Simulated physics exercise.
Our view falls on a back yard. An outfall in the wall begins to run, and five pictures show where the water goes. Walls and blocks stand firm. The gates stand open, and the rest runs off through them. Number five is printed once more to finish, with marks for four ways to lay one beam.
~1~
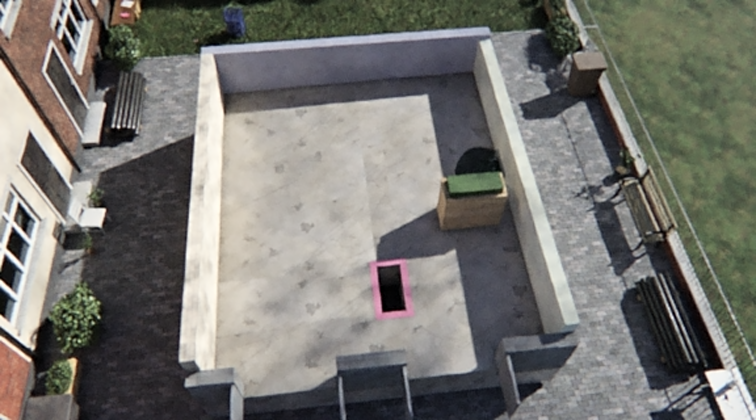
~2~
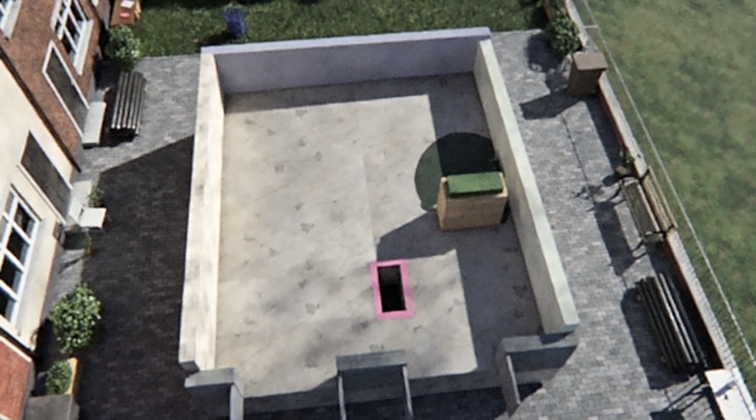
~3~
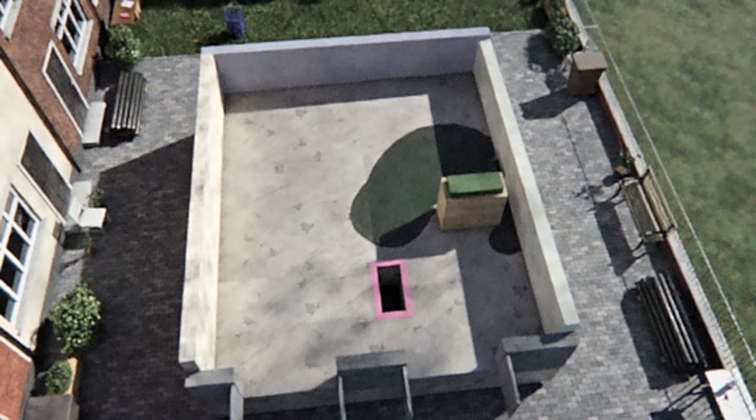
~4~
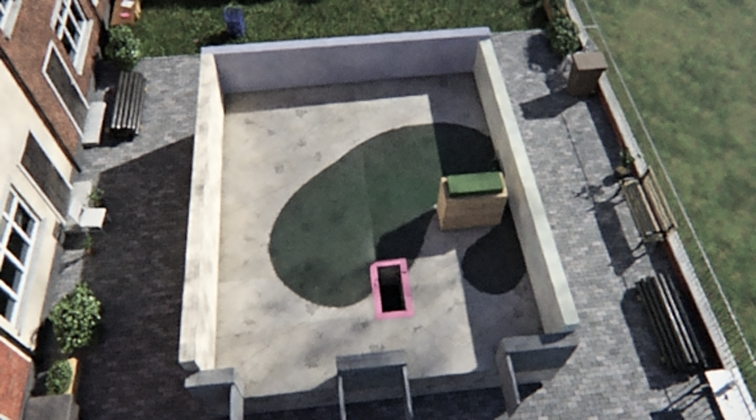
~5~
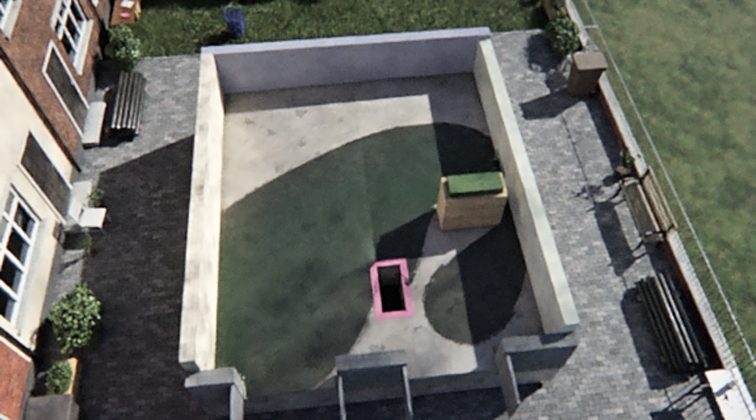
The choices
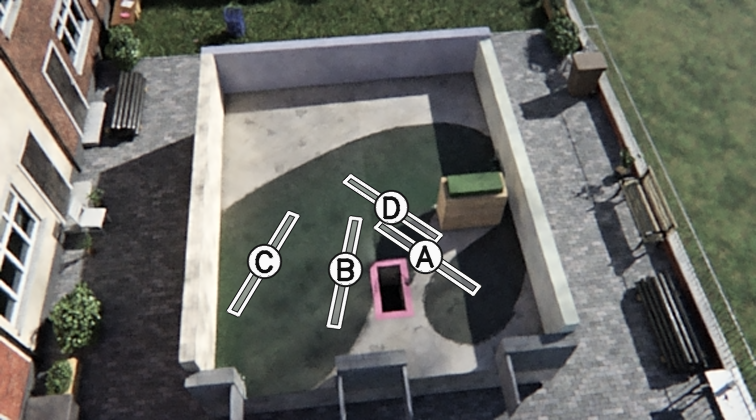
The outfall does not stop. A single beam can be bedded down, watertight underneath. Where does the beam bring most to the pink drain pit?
B.
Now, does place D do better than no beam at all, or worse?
Worse.
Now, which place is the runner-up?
The answer is C.
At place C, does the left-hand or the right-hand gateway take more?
The left one.
On the marked copy, A from (378, 224) to (476, 290); B from (333, 326) to (355, 218); C from (233, 312) to (293, 214); D from (347, 179) to (438, 238).
If A is chosen, next to none of the stream runs into the pink drain pit, about 100 % out by the gates.
If B is chosen, about 17 % of the stream runs into the pink drain pit, about 83 % out by the gates.
If C is chosen, about 7 % of the stream runs into the pink drain pit, about 93 % out by the gates.
If D is chosen, about 3 % of the stream runs into the pink drain pit, about 97 % out by the gates.
